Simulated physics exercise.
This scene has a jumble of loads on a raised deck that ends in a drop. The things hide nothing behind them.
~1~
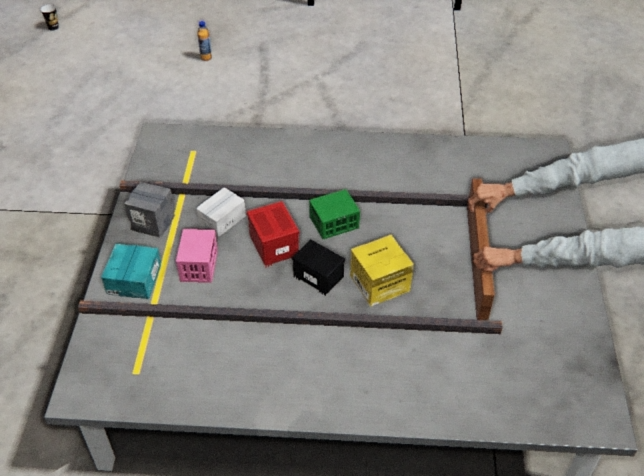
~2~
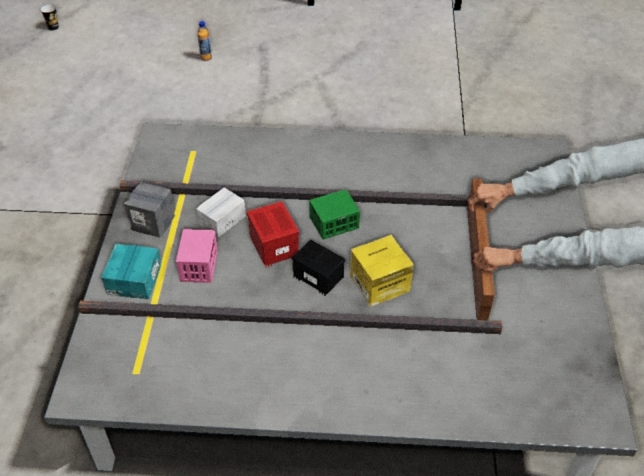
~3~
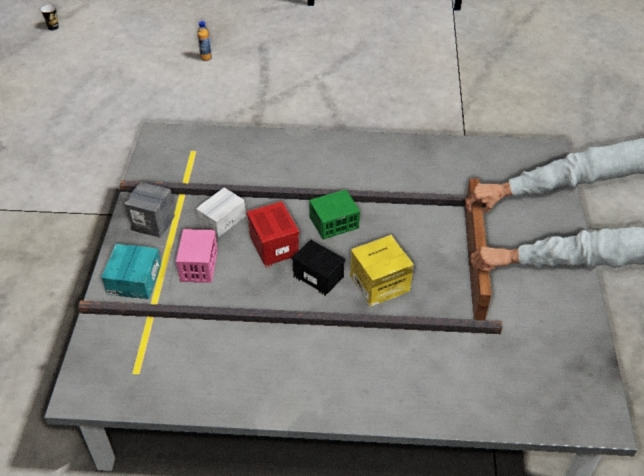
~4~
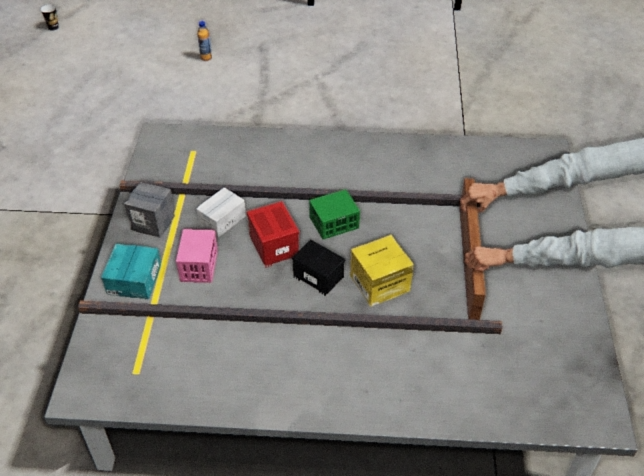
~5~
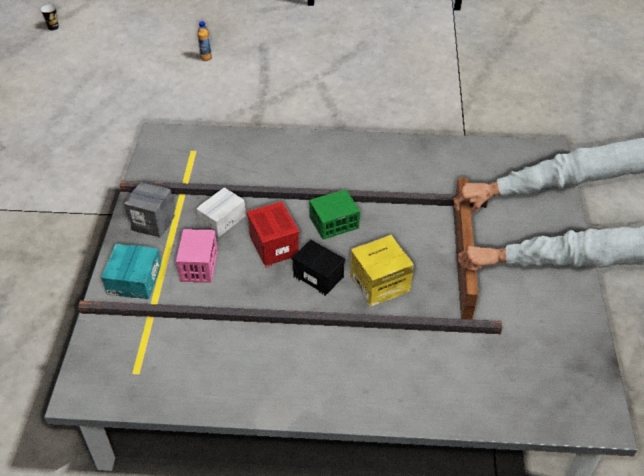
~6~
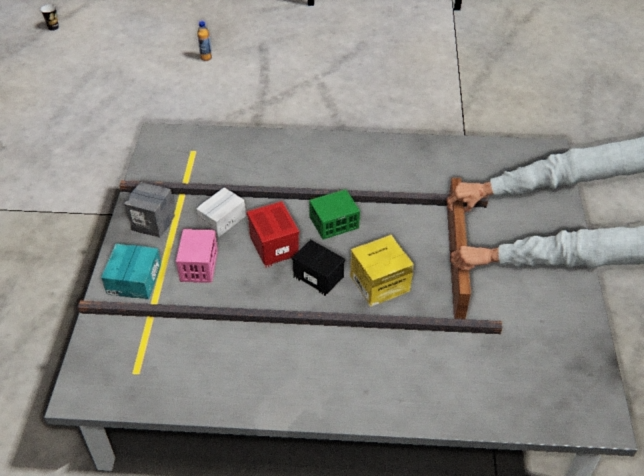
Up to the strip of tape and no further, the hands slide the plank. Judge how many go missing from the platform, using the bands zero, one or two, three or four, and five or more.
Honestly, the ones lost over the side add up to three, maybe four.
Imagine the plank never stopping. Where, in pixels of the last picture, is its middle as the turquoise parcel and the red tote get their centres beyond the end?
I'd put it close to (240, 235), and close to (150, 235) for the other one.
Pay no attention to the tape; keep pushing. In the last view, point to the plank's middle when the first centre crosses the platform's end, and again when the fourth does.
For the first, roughly (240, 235); for the next, roughly (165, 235).
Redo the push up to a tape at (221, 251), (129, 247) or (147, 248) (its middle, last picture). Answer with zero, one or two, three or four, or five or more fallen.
Well, it comes out as one or two, at least five and 5 or more, in that order.
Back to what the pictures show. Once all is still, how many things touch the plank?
The number is 2.
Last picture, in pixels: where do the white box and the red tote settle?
Near (116, 200) and (121, 221).
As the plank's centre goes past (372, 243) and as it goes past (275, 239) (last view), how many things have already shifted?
At the first spot 2, then 7.
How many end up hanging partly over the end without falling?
Tally: 3.
Soon after, none off yet; turquoise parcel at rest near (132, 271); grey parcel at rest near (150, 210); pink crate at rest near (197, 256).
In the end, the number that fall off is three or four; gone, pink crate, grey parcel and turquoise parcel.
